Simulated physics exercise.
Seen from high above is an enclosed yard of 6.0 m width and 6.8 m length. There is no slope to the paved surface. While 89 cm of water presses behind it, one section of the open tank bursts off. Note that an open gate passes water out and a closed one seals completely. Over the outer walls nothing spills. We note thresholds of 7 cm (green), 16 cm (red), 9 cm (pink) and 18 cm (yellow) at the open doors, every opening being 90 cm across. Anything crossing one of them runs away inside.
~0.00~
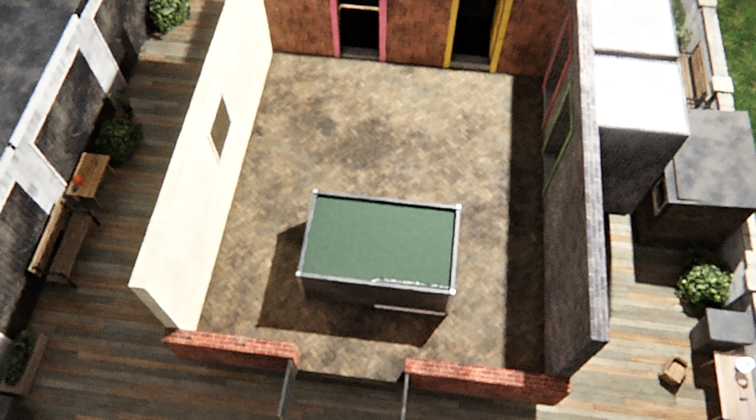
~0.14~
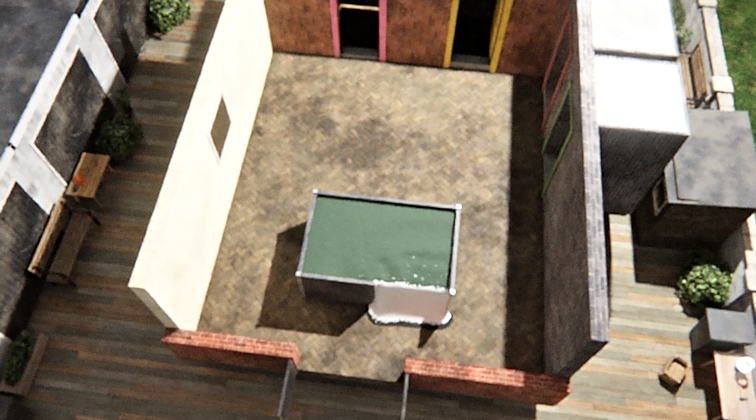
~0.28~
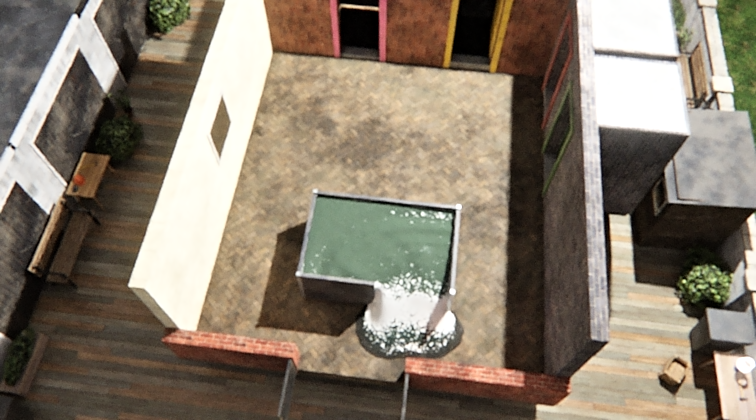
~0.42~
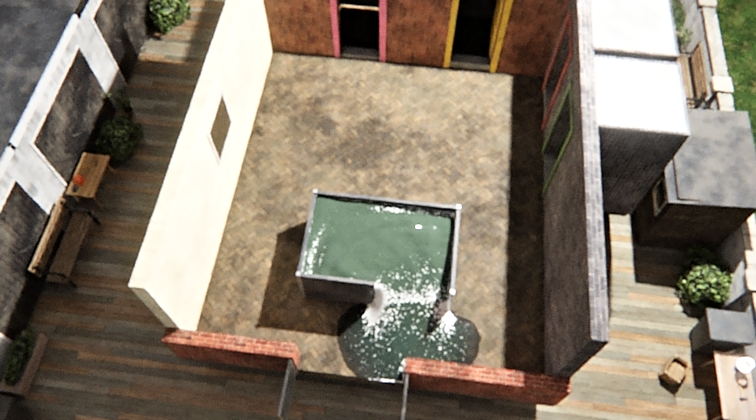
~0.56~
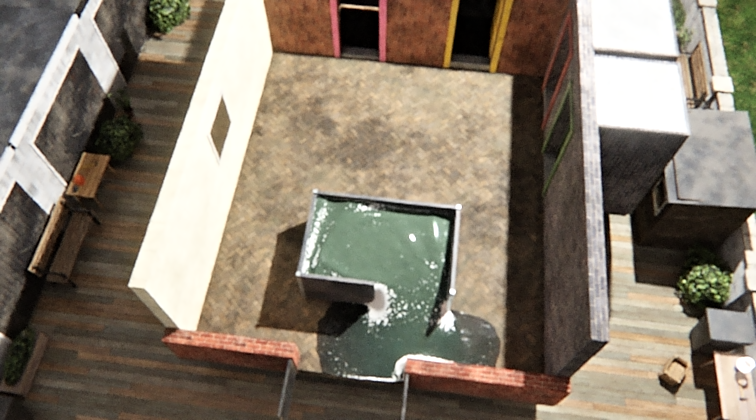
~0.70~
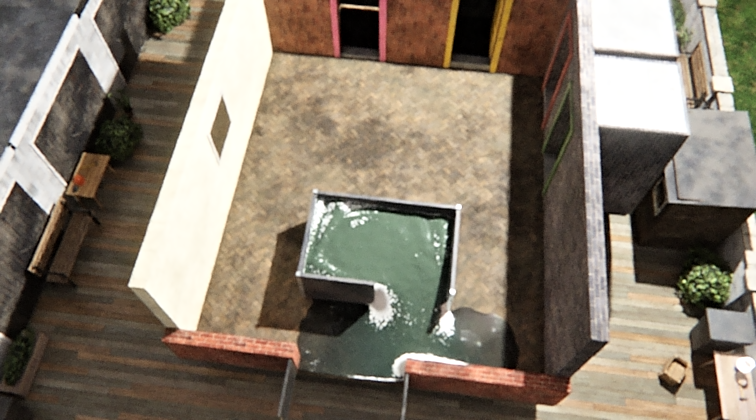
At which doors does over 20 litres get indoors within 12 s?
Green door: The inflow ends up lower than the cap, red door: The inflow ends up lower than the cap, pink door: The inflow ends up lower than the cap, yellow door: The inflow ends up lower than the cap.
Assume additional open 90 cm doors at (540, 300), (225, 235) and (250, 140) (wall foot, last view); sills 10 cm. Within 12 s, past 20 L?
So, in the order given, it's beyond the mark, then shy of the mark, then shy of the mark.
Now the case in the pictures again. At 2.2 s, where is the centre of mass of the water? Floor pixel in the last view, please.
Centre: Roughly (418, 294) px.
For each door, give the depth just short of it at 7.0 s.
Depths: Green door 3 cm, red door 13 cm, pink door 6 cm, yellow door 11 cm.
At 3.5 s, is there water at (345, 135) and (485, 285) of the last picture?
Untouched, soaked.
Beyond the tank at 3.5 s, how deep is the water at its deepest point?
I'd say near 32 centimetres.
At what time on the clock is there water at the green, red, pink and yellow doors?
Green = 2.2 s, red = 2.8 s, pink = 4.5 s, yellow = 3.4 s.
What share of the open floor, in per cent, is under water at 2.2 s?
Around 20 per cent.
After 1.4 s water covers 10 % of the floor and is deepest (68 cm) near (539, 385); green door not reached, red door not reached, pink door not reached, yellow door not reached.
After 2.2 s water covers 20 % of the floor and is deepest (50 cm) near (528, 384); green door not reached, red door not reached, pink door not reached, yellow door not reached.
After 3.5 s water covers 45 % of the floor and is deepest (32 cm) near (528, 384); green door 5 cm at the sill, 0 L in, red door 3 cm at the sill, 0 L in, pink door not reached, yellow door 2 cm at the sill, 0 L in.
After 7.0 s water covers 70 % of the floor and is deepest (14 cm) near (528, 384); green door 3 cm at the sill, 0 L in, red door 13 cm at the sill, 0 L in, pink door 6 cm at the sill, 0 L in, yellow door 11 cm at the sill, 0 L in.
After 12.0 s water covers 95 % of the floor and is deepest (9 cm) near (269, 66); green door 6 cm at the sill, 0 L in, red door 6 cm at the sill, 0 L in, pink door 4 cm at the sill, 0 L in, yellow door 5 cm at the sill, 0 L in.
